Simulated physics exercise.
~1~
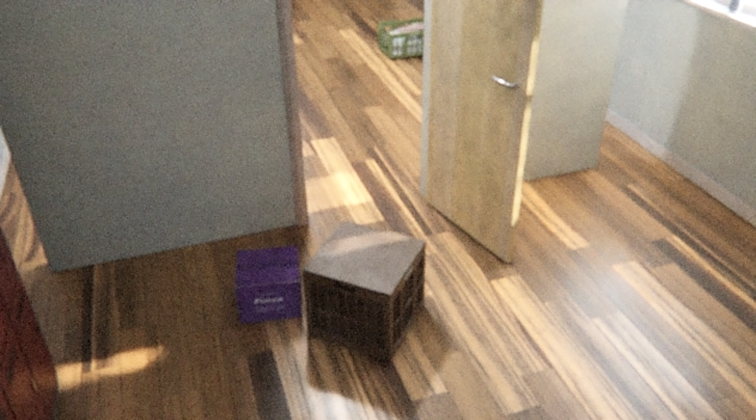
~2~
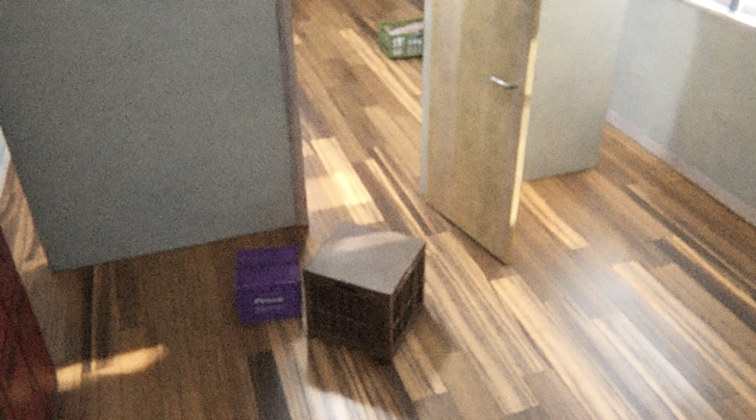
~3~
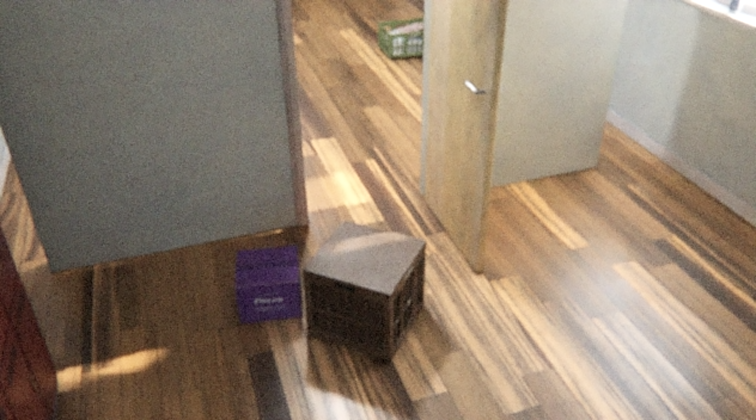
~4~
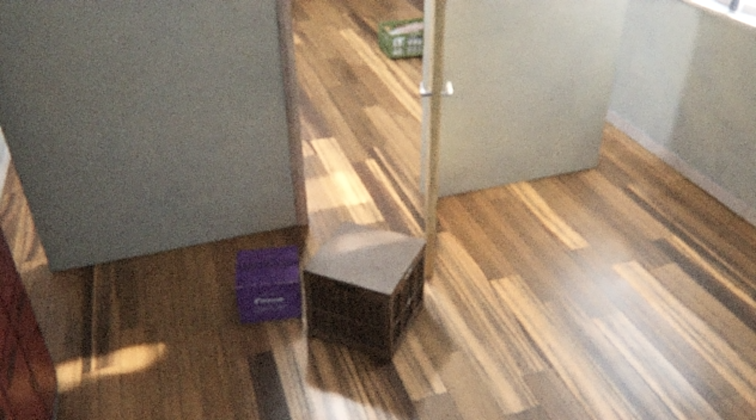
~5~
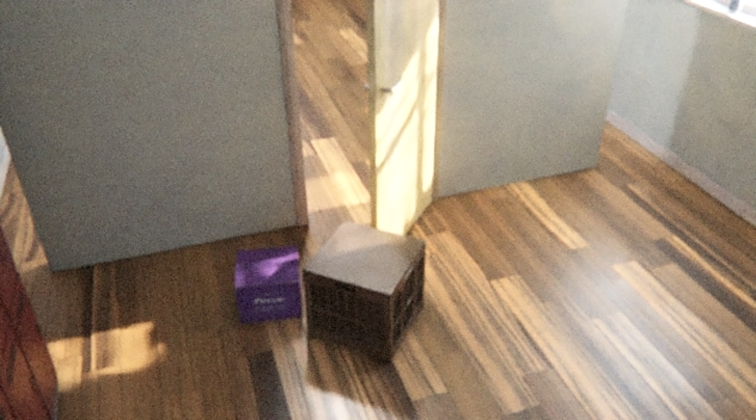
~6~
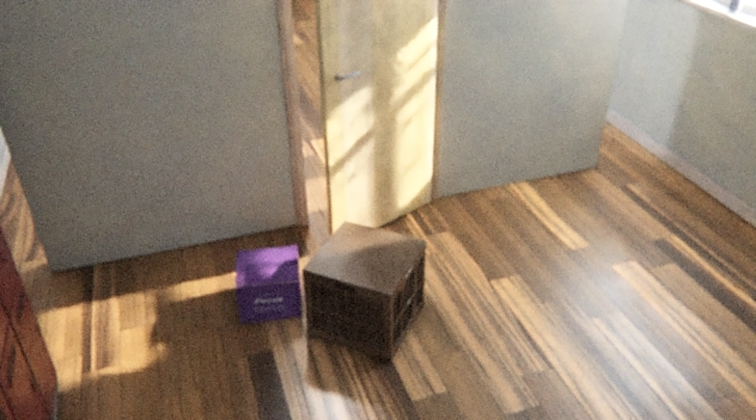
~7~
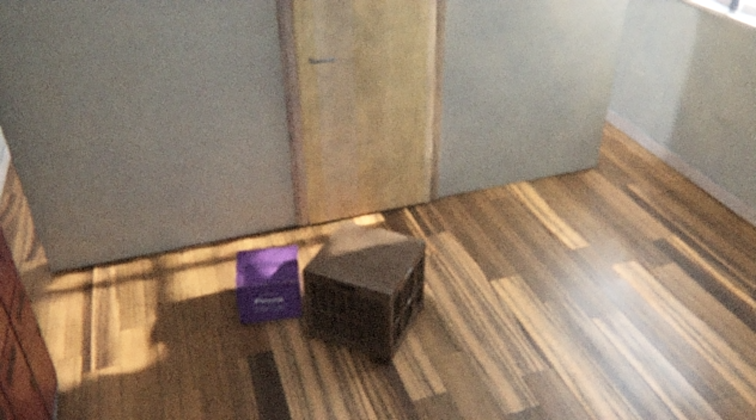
In this clip, a light wooden door stands wide open behind a brown chest and a purple box on a wood floor, then swings steadily towards its frame, hiding the green object beyond, and ends fully closed while the chest and box stay in place.
